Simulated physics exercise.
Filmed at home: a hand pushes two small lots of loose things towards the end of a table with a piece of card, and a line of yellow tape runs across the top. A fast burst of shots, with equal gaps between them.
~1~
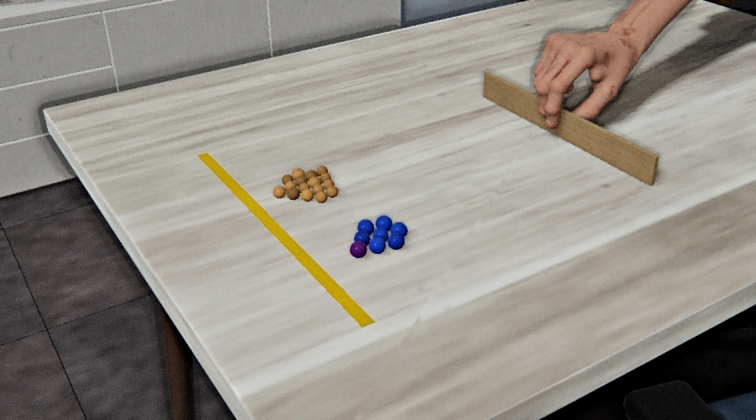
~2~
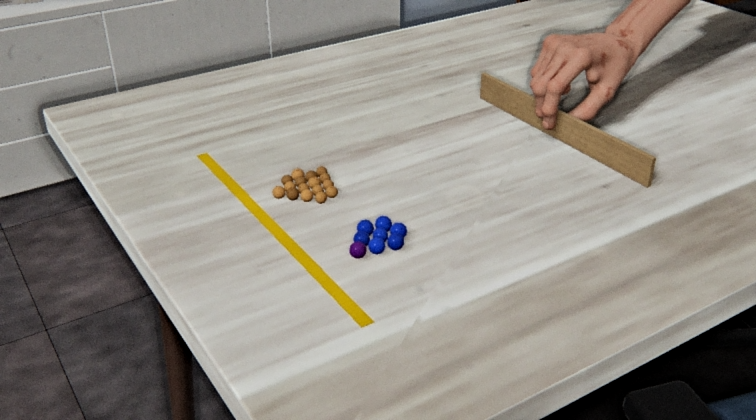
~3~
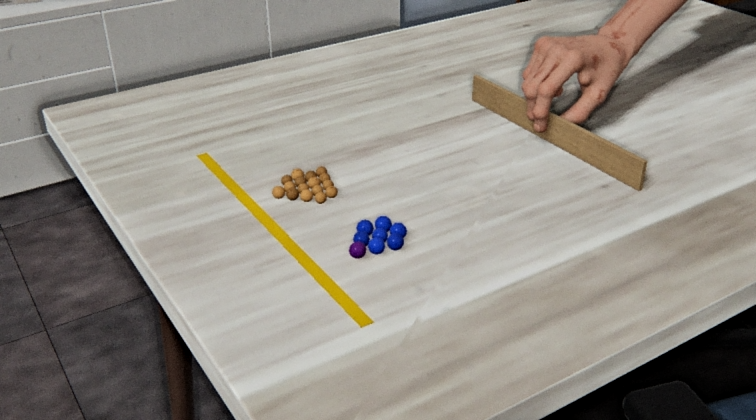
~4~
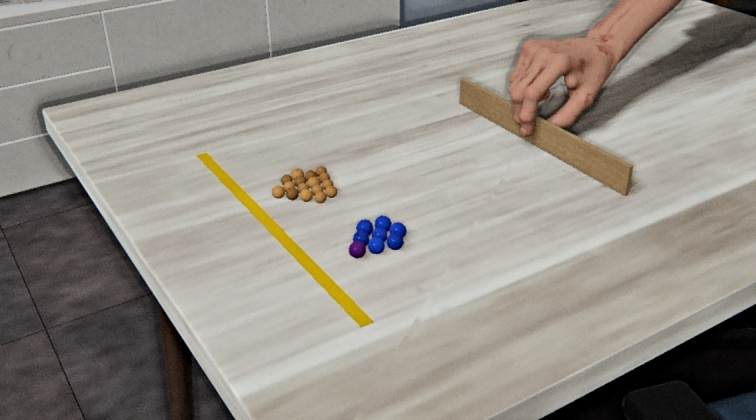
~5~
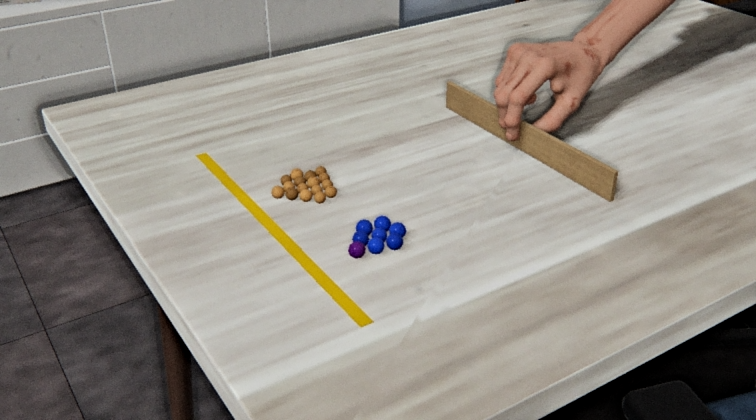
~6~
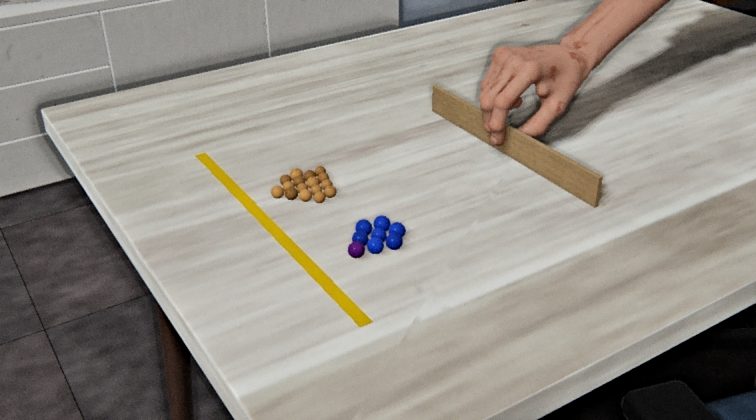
A pale wood-grain table stands beside a white tiled wall and a dark tiled floor, seen from above at an angle. A yellow tape line crosses its left side, with small orange-tan beads and a cluster of blue marbles, one purple, lying to its right. At upper right, a hand slides an upright brown strip slowly leftward without touching either group, while both stay still and the view barely shifts.
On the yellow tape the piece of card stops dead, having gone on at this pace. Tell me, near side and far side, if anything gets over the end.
As I see it, front batch: Some spills off, back batch: Some spills off.
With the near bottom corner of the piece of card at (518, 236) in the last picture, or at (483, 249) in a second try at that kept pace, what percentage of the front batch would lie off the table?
About 100 % the first time, about 100 % the second.
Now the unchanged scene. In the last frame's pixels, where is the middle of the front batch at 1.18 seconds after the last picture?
I'd say its middle is near (173, 295).
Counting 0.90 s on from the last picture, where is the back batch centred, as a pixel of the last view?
(225, 217) or so.
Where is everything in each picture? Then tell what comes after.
In the first frame, piece of card at (640, 162), at rest; yellow tape at (209, 161), well back from the edge; edge at (152, 271); front batch at (381, 235), a few glass marbles; back batch at (315, 183), a few round wooden beads.
In the second frame, piece of card at (637, 164); back batch at (315, 183).
In the third frame, piece of card at (628, 167); front batch at (380, 236).
In the fourth frame, piece of card at (615, 172); back batch at (314, 183).
In the fifth frame, piece of card at (600, 177); front batch at (379, 235).
In the sixth frame, piece of card at (584, 183); yellow tape at (207, 161); edge at (150, 271); front batch at (379, 235); back batch at (313, 183).
Then, 0.44 s after the last picture, piece of card still moving, near (391, 162); front batch all on the table, its front near (356, 250); back batch all on the table, its front near (277, 192).
Then, 0.90 s after the last picture, piece of card stopped at the yellow tape; front batch all on the table, its front near (245, 259); back batch all on the table, its front near (207, 224).
Then, 1.18 s after the last picture, piece of card stopped at the yellow tape; front batch all on the table, its front near (166, 315); back batch all on the table, its front near (123, 239).
At rest, piece of card stopped at the yellow tape; front batch all over the edge; back batch all over the edge.
